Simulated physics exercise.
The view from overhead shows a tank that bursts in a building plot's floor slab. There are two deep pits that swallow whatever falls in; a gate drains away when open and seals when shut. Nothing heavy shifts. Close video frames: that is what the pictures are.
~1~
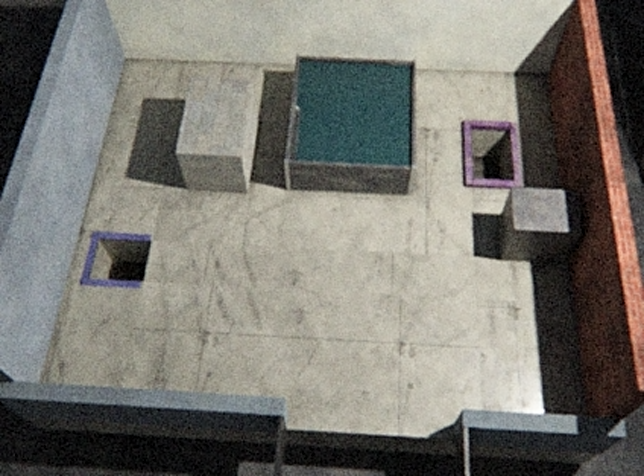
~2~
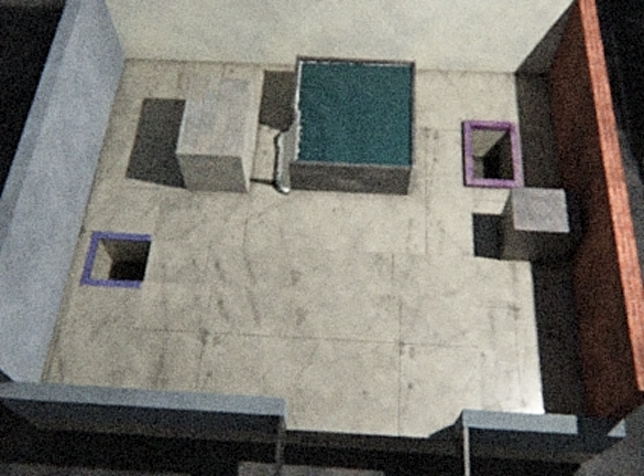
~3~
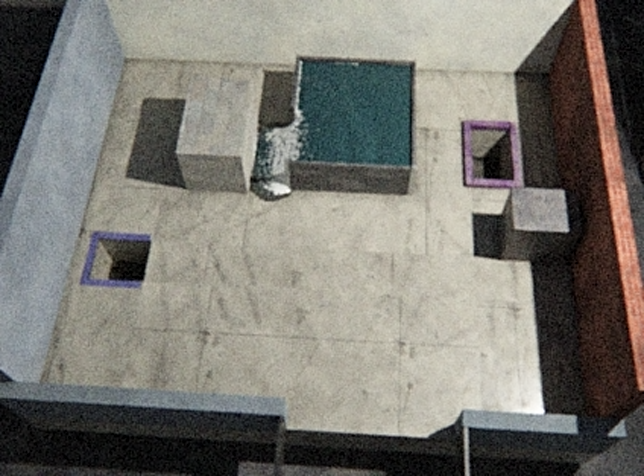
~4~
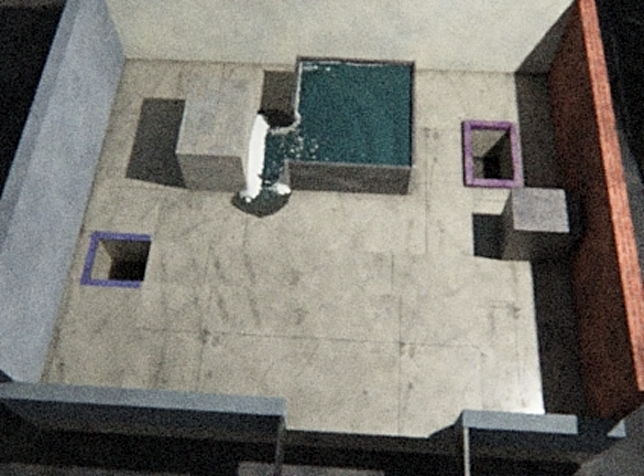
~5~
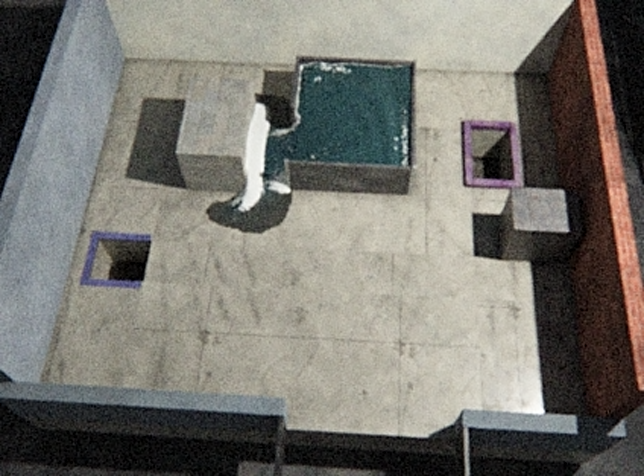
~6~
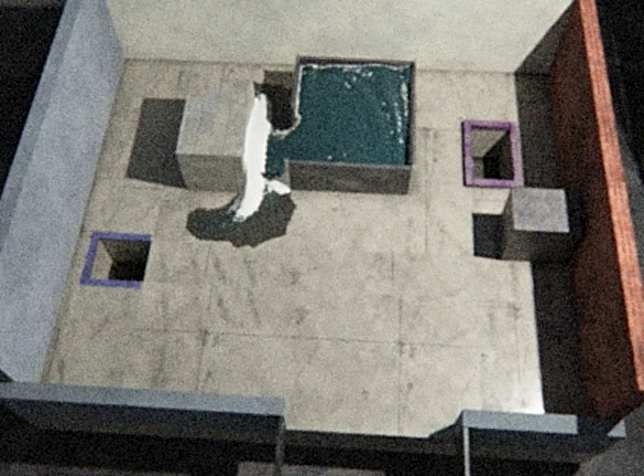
A large tank of dark teal water stands near the back wall of a pale, walled floor slab, seen from overhead by a still camera. A grey block sits to its left and a smaller one to the lower right, with a purple-framed opening at right and a blue-violet one at left. Water bursts from the tank's left side, foams white against the block and spreads forward and left in a dark puddle.
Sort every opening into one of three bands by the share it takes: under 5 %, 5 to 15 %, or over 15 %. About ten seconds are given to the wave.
The gate takes 5 to 15 %; the purple pit takes under 5 %; the blue pit takes over 15 %.
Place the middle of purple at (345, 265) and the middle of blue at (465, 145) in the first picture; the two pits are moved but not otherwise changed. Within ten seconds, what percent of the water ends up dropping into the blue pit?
Share for blue: 2 in a hundred.
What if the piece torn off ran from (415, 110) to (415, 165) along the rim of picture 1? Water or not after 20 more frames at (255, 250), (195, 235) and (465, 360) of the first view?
So the first one is left untouched, the next left untouched, and the last drenched.
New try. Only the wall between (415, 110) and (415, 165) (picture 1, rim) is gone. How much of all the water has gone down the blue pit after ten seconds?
I'd estimate the blue pit takes around 0 percent.
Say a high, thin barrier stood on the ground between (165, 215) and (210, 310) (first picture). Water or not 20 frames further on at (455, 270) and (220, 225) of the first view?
One after the other: Clear, under water.
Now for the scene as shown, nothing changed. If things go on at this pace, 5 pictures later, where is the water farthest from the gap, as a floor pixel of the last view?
Close to (130, 301).
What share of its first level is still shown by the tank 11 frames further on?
My best guess is about 54 per cent.
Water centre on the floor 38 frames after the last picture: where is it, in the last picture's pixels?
(282, 183).
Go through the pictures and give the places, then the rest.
The first picture shows the tank at (353, 113) is whole and still.
In the second picture, water pours out at (293, 153) and has run to (286, 133).
In the third picture, water pours out at (293, 153) and has run to (259, 132).
In the fourth picture, the front is at (242, 205), out from the gap at (293, 154).
In the fifth picture, water pours out at (293, 154) and has run to (216, 216).
In the sixth picture, water pours out at (293, 154) and has run to (193, 224).
A moment on, water covers 20 % of the floor; the gate 0 %, the purple pit 0 %, the blue pit 0 %.
Next, water covers 40 % of the floor; the gate 0 %, the purple pit 0 %, the blue pit 1 %.
Then, water covers 55 % of the floor; the gate 3 %, the purple pit 0 %, the blue pit 2 %.
Later, water covers 70 % of the floor; the gate 7 %, the purple pit 0 %, the blue pit 9 %.
In the end, water covers 85 % of the floor; the gate 10 %, the purple pit 0 %, the blue pit 22 %.
